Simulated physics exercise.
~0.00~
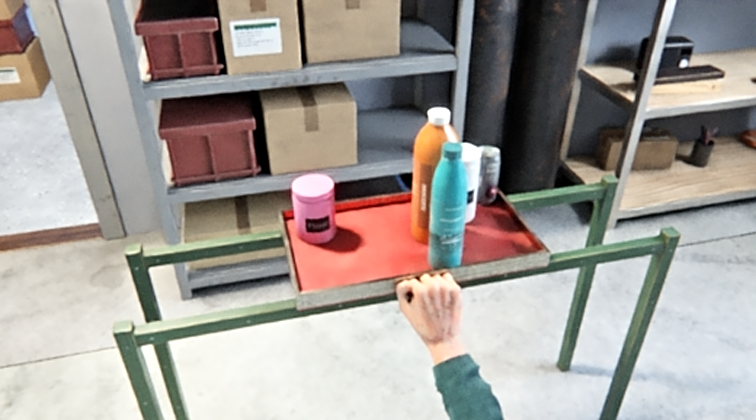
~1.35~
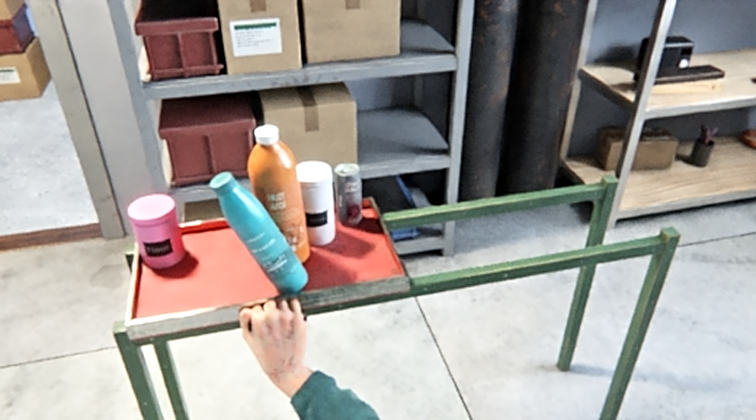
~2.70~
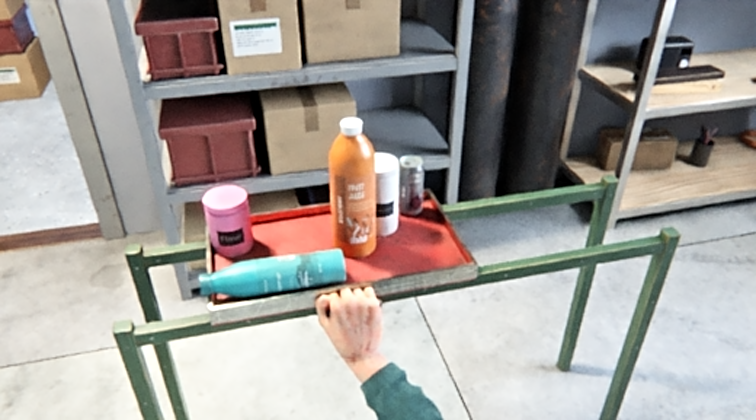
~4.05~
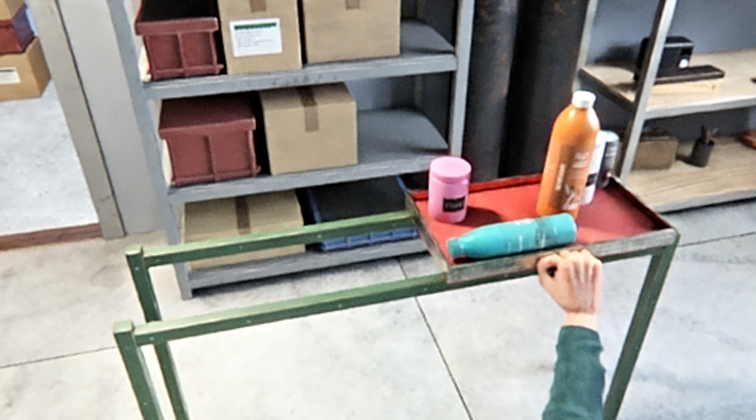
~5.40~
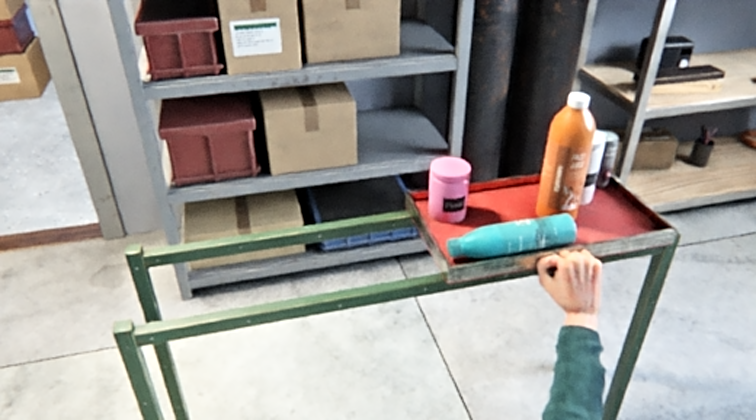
To begin with, a hand grips the front edge of a red tray on a green frame, where a pink jar, an orange bottle, a turquoise bottle, a white jar and a grey can all stand upright. The hand moves the tray to the left end, and the turquoise bottle leans over to the left. As the tray starts back rightward, that bottle lies on its side along the front edge. The hand then takes the tray across to the right end. There it stops, with the turquoise bottle still lying down and the orange bottle and both jars standing.
